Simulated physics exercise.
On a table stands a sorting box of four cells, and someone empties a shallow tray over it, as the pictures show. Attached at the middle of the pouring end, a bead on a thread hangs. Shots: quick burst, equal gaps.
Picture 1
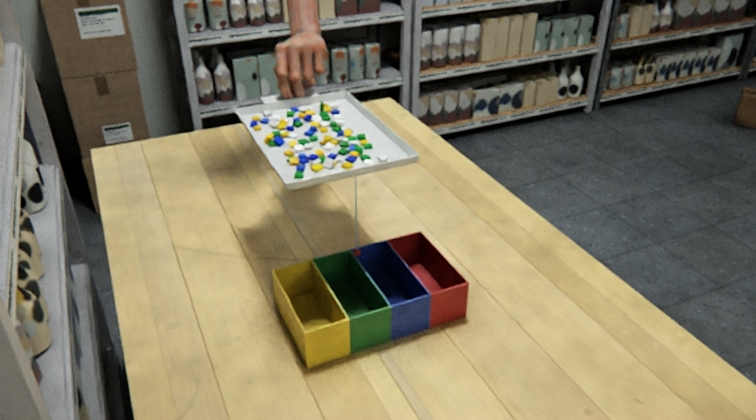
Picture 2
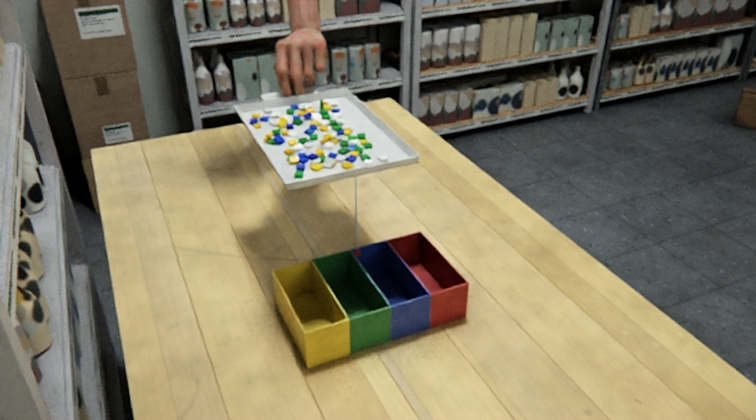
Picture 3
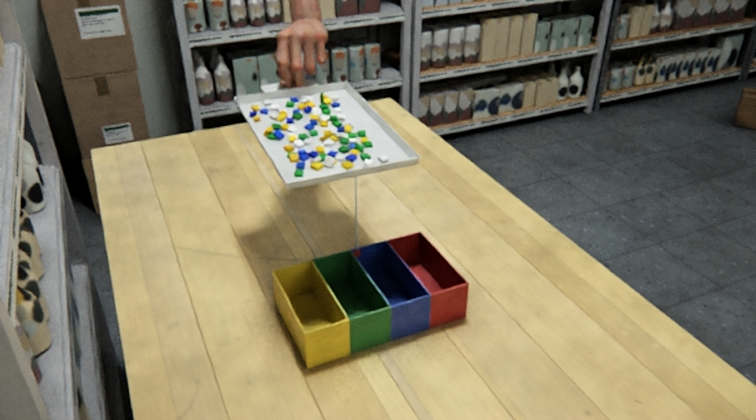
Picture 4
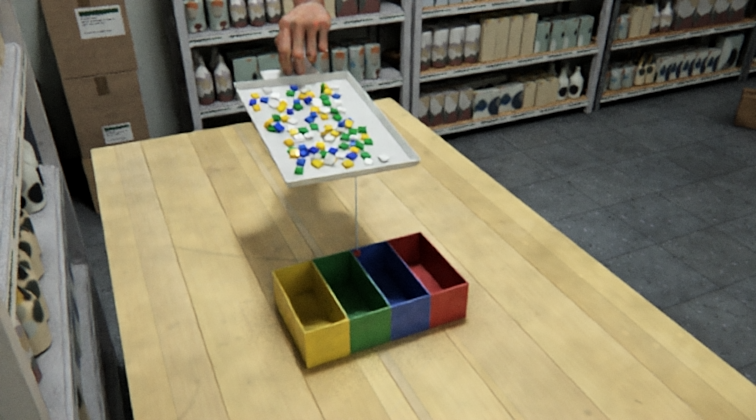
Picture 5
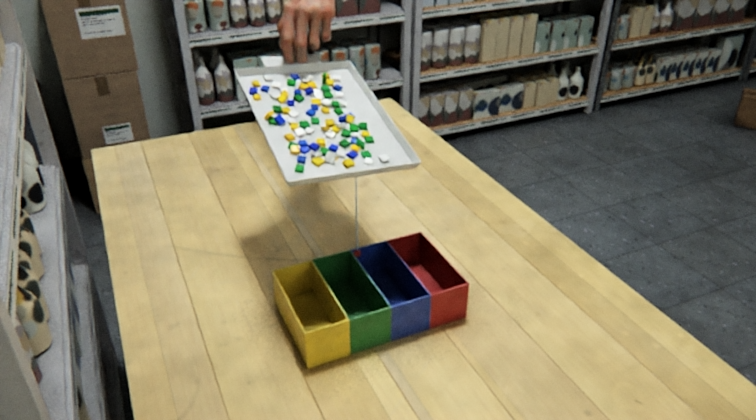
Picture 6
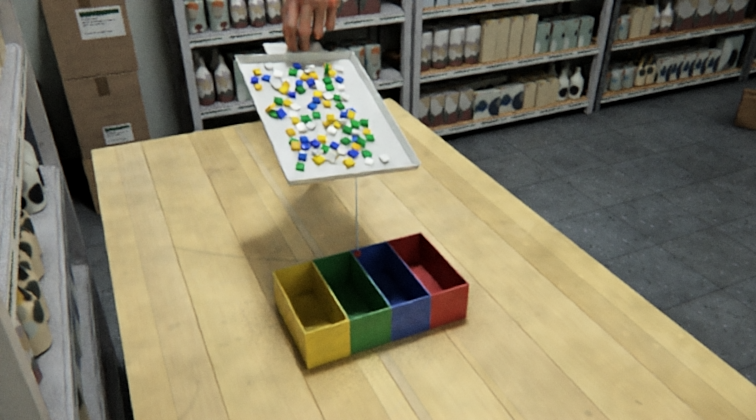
A hand raised the far end of a shallow tray of small colourful pieces, tilting it gradually toward its right corner, above a box with yellow, green, blue and red cells on a wooden table.
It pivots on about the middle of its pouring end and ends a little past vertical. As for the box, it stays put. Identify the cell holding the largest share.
Largest share: Red.
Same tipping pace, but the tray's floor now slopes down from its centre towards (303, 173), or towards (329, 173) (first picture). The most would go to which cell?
In turn: That yellow cell; the yellow one.
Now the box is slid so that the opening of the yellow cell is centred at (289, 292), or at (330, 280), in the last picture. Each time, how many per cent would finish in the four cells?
About 80% and about 100%.
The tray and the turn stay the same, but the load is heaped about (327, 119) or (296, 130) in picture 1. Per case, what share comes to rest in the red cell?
Try 1: 60 %; try 2: 40 %.
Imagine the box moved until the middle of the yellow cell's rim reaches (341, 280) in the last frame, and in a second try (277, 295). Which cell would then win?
Result 1: The blue one; result 2: The red one.
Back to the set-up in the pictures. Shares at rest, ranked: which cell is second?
The cell in blue.
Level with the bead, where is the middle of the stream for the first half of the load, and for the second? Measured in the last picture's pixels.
The leading part at (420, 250), the rest of it at (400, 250).
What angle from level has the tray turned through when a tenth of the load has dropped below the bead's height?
About 75° of tilt.
Shortly afterwards, tray tipped steeply; all but a few on the tray; only a few falling or outside the box.
Next, tray tipped past a quarter turn; near a quarter on the tray; near a third in the red cell; a little in the blue cell; only a few in the green cell; near a third falling or outside the box.
Some moments later, tray tipped past a quarter turn; near two thirds in the red cell; near a quarter in the blue cell; a little in the green cell.
In the end, tray tipped past a quarter turn; near two thirds in the red cell; near a quarter in the blue cell; a little in the green cell; none at all in the yellow cell.
